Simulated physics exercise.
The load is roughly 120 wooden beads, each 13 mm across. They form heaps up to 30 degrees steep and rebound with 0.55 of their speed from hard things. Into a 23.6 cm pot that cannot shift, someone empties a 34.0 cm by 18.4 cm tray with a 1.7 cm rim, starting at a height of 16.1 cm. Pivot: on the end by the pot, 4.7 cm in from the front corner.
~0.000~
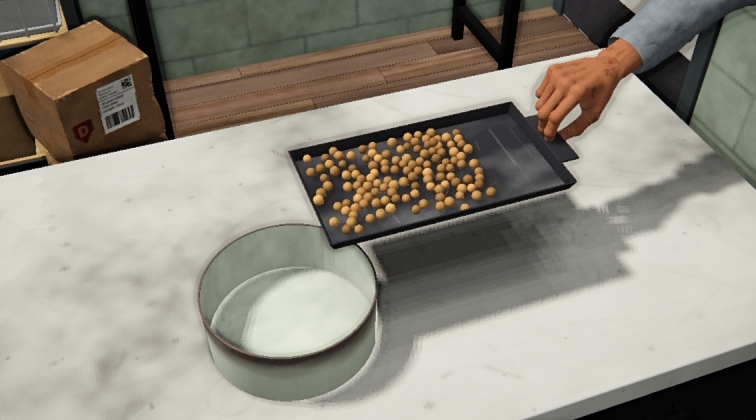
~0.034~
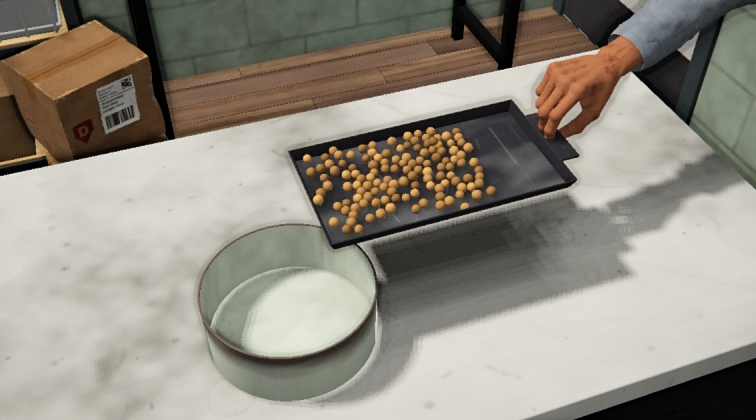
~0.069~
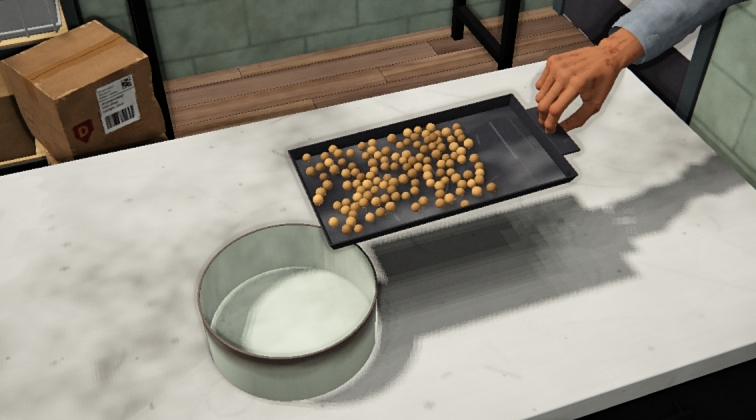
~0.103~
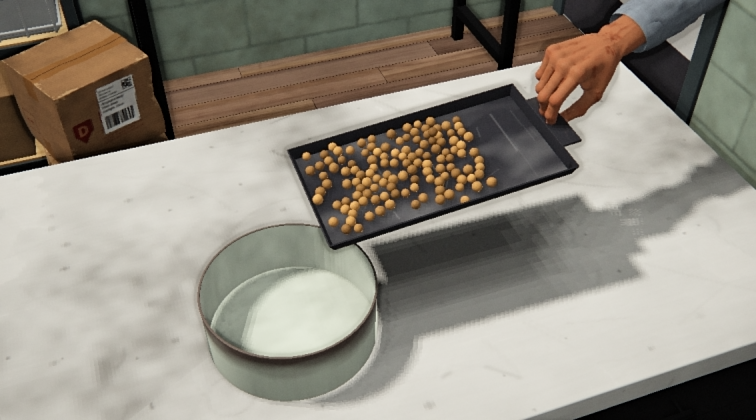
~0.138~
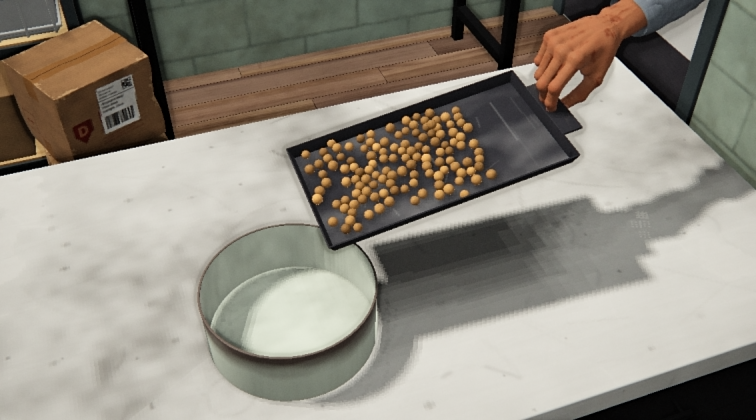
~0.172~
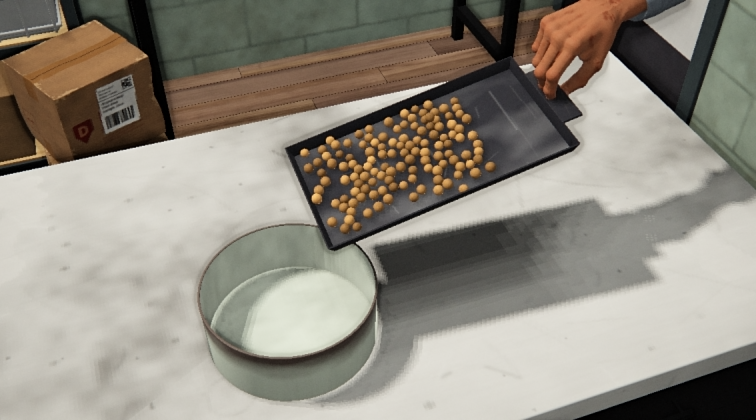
A dark tray of small wooden beads tilted gradually as a hand at the right raised its far end, leaving the left end low beside a round pot, while the beads barely shifted.
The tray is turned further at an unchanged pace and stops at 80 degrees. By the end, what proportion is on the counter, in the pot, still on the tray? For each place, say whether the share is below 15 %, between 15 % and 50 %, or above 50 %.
Result: Counter: Scant; pot: Above half; left on the tray: Scant.
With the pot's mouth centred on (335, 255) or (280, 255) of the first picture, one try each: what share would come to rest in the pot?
Roughly 95 and 95 percent.
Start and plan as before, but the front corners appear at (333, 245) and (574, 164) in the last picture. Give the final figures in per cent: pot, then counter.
The pot gets 80 and the counter 20.
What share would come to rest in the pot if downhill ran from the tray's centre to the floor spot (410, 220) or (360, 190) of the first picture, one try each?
About 90 and 65 per cent.
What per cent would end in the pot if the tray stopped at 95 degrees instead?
Result: Close to 100 %.
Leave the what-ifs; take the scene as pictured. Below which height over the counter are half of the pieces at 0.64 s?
Median height: Approx. 18 cm.
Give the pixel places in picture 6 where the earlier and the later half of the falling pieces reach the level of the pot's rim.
Early half: About (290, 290); late half: (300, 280).
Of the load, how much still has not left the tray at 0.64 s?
About 75%.
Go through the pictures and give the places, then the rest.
In the first frame, tray tilt 0 degrees, front corners at (334, 240) and (570, 179); middle of the pieces at (407, 171); pot at (288, 285).
In the second frame, tray tilt 1 degrees, front corners at (334, 240) and (571, 178); middle of the pieces at (407, 170).
In the third frame, tray tilt 2 degrees, front corners at (333, 240) and (571, 173); middle of the pieces at (407, 168).
In the fourth frame, tray tilt 5 degrees, front corners at (333, 241) and (572, 164), lowest corner left front; middle of the pieces at (407, 164).
In the fifth frame, tray tilt 9 degrees, front corners at (332, 242) and (573, 153), lowest corner left front; middle of the pieces at (406, 158).
In the sixth frame, tray tilt 13 degrees, front corners at (332, 243) and (573, 142), lowest corner left front; middle of the pieces at (405, 153); pot at (288, 285). Its pace works out near 120 degrees a second.
Then, at 0.45 s, tilt 46 degrees; the tray holds 100 %, the pot 0 %.
After 0.64 s, tilt 69 degrees; the tray holds 75 %, the pot 5 %.
After 0.94 s, tilt 80 degrees; the tray holds 5 %, the pot 85 %.
At rest (1.7 s), counter 0 %, pot 100 %, tray 0 %.
